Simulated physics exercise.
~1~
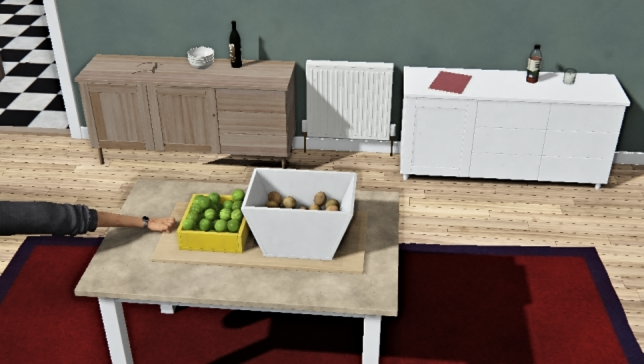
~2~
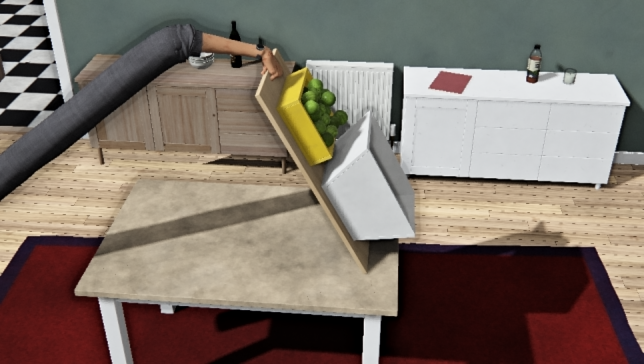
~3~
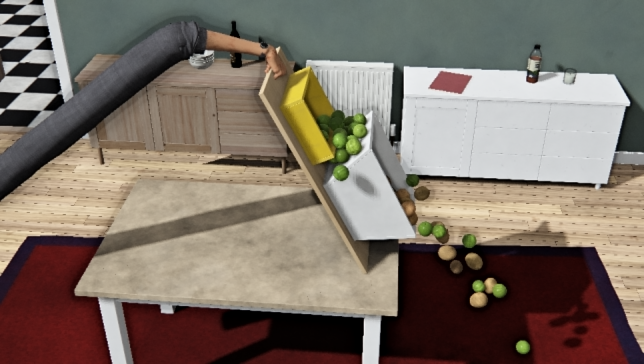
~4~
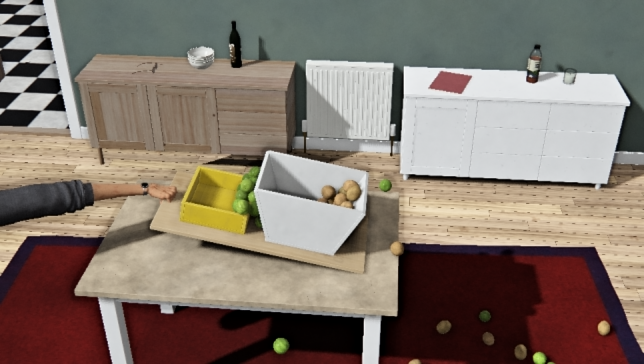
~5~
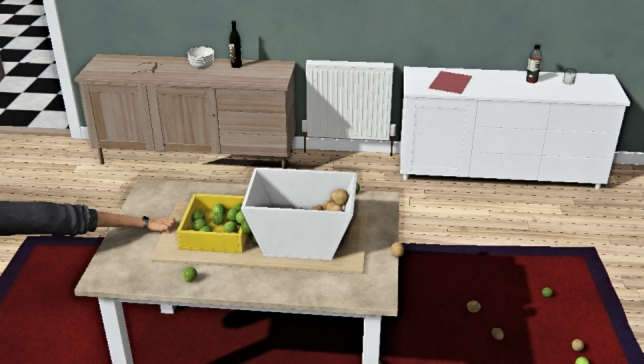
The video shows an arm lifting the left end of a board holding a yellow container of green apples and a white container of potatoes, spilling some of both to the right, then lowering it flat onto the table, with both containers still partly filled.
